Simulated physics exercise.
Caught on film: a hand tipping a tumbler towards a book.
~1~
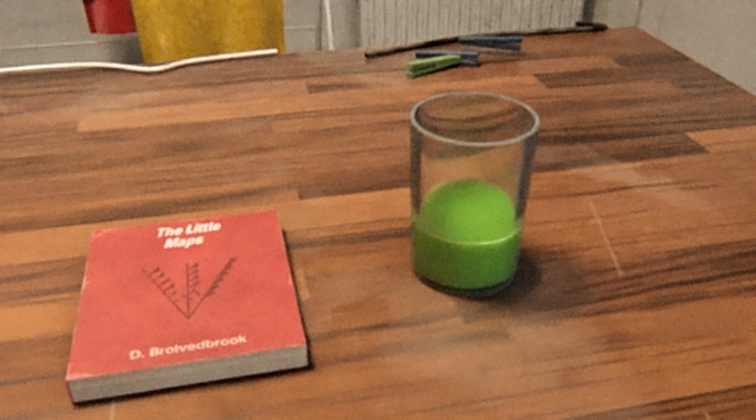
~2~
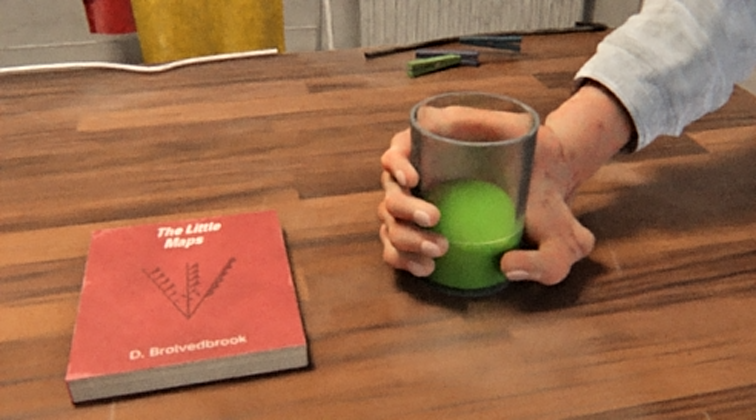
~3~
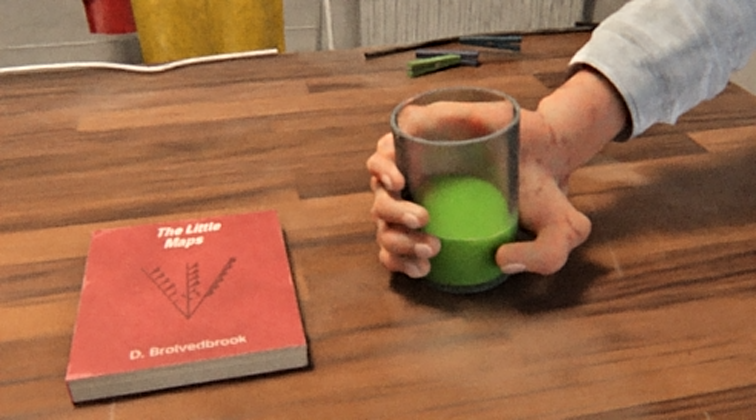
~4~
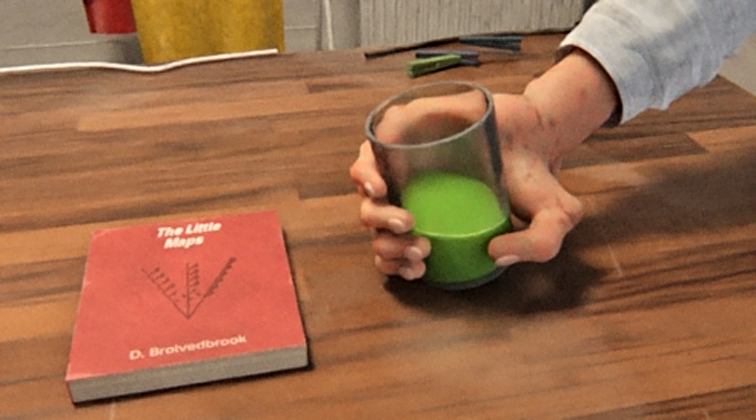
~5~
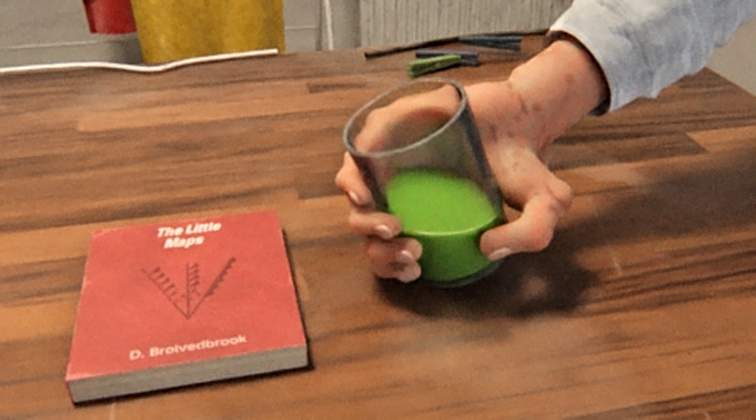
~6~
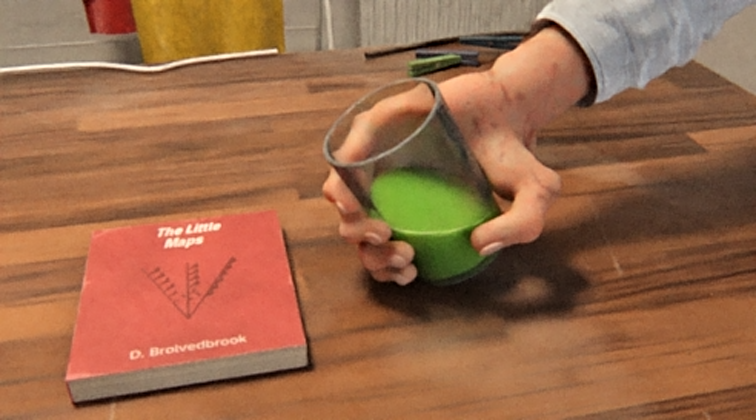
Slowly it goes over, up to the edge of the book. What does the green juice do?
At that lean the tumbler spills.
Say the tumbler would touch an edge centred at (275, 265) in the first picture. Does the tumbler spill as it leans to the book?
In that case: Leaks.
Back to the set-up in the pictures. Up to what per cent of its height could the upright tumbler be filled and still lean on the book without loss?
Close to 15 %.
Next, the tumbler leans by about 50°; its rim is dry.
After that, the tumbler leans by about 70°; it has slopped over; about three quarters of the green juice is inside.
Finally, the tumbler leans by about 75°, against the book; it has slopped over; about a third of the green juice is inside.
